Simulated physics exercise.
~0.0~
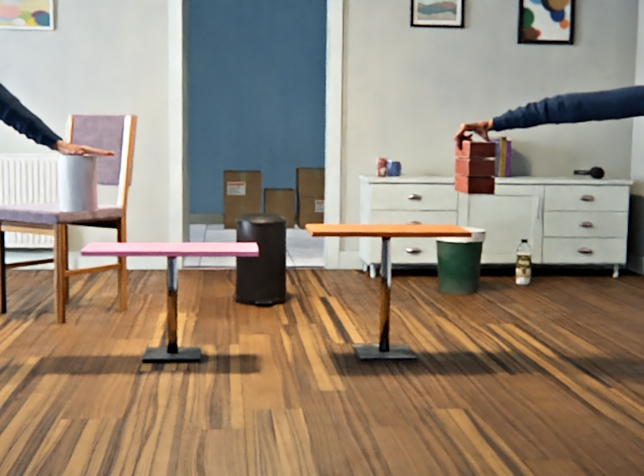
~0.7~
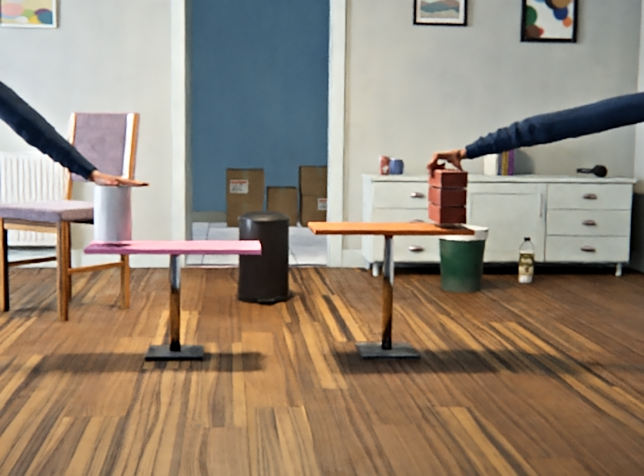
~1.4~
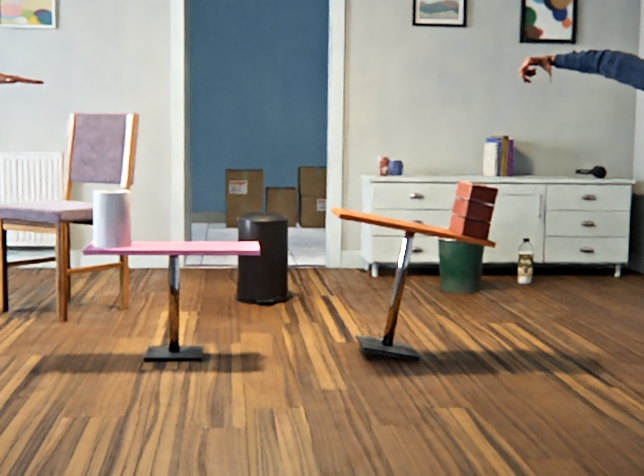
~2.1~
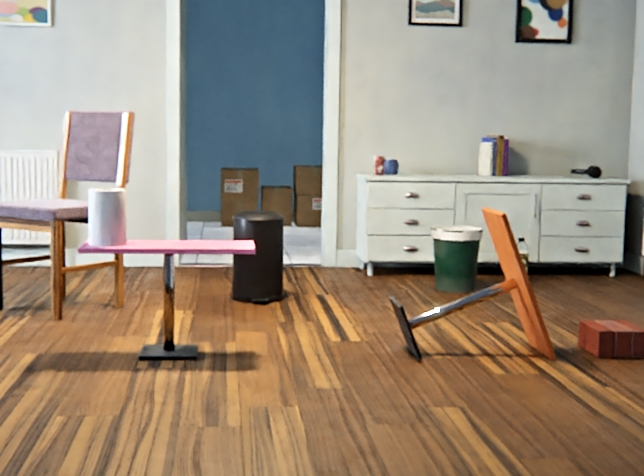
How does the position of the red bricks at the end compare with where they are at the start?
At the start the red bricks are held up by a hand, above and to the right of the orange table. By the end they lie on the floor at the far right, beside the toppled table.
